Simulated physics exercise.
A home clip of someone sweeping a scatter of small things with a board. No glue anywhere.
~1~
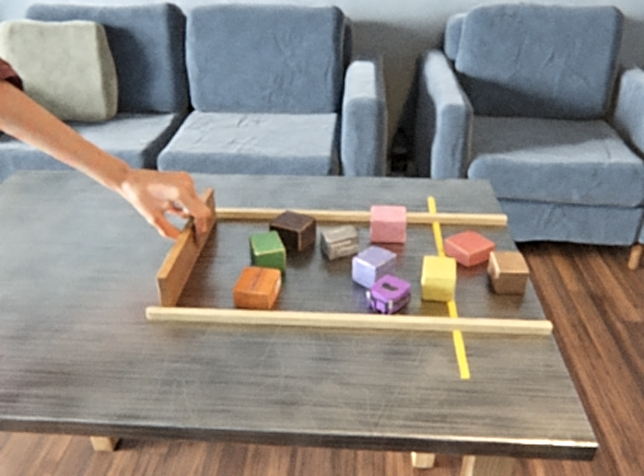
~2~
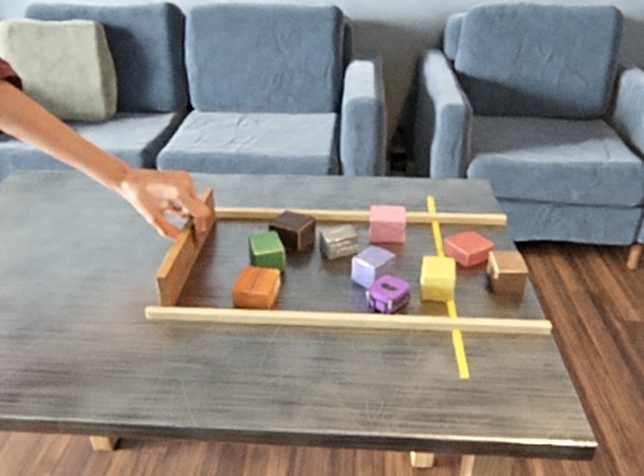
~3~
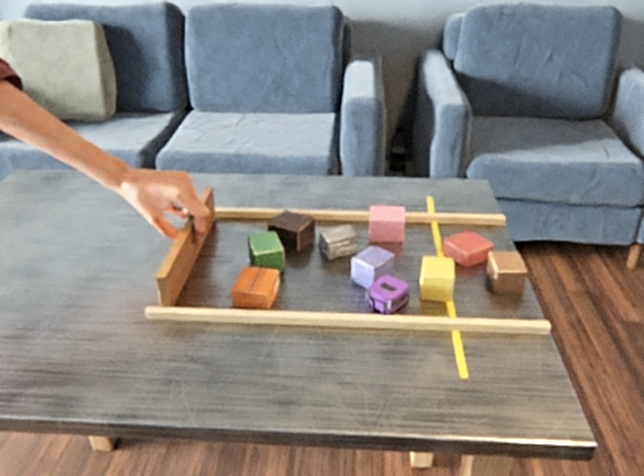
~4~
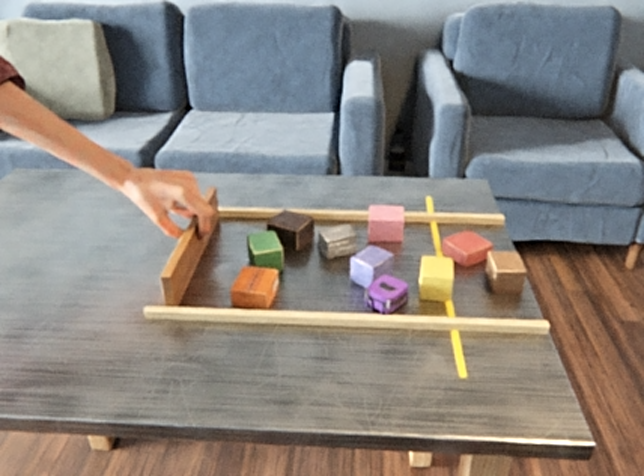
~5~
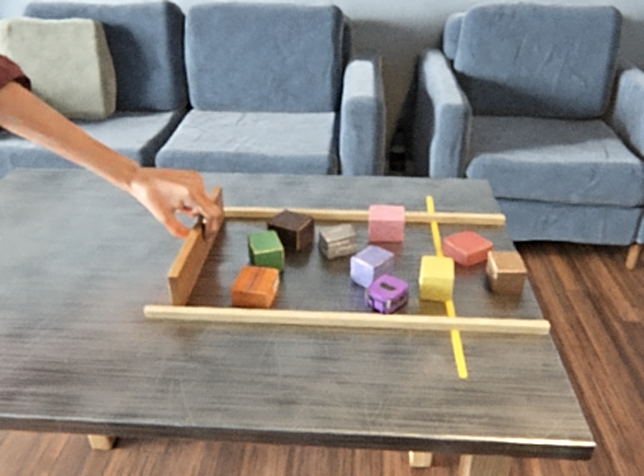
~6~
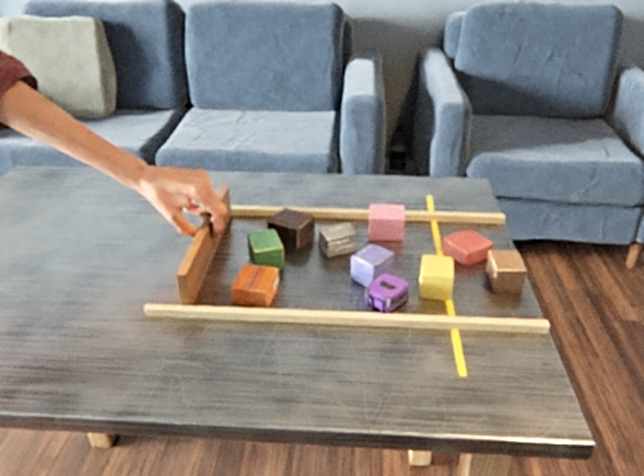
A hand held a wooden board upright at the left end of two rails on a dark table, then slid it slightly right toward the scattered colourful blocks, which stayed where they were.
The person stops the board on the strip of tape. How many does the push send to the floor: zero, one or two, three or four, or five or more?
Outcome: The number that fall off is one or two.
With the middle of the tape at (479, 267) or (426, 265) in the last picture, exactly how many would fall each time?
The counts: 5 and 0.
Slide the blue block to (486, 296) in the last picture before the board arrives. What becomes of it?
The blue block remains up.
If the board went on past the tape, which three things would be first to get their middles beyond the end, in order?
They are the brown block, the red block, the yellow block.
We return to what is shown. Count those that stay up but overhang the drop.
The number is 2.
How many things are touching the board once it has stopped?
It touches 3.
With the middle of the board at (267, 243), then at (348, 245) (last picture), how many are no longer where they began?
By then 3, and 7.
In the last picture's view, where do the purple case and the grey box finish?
First (506, 307), then (482, 246).
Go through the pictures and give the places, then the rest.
Brown block (508, 273); red block (469, 248); yellow block (438, 279); board (191, 243); tape (444, 267), in the first frame.
Red block (469, 248); green block (266, 253), in the second frame.
Yellow block (437, 279); board (190, 243), in the third frame.
Brown block (505, 272); pink block (386, 224), in the fourth frame.
Red block (467, 248); grey box (338, 241), in the fifth frame.
Brown block (506, 271); red block (467, 247); yellow block (436, 277); board (208, 241); tape (442, 266), in the sixth frame.
Early on, none off yet; brown block at rest near (506, 271); red block at rest near (467, 247); yellow block at rest near (436, 277).
A while later, none off yet; brown block at rest near (506, 271); red block at rest near (467, 247); yellow block moving near (444, 277).
Finally, the number that fall off is one or two; lost, brown block.
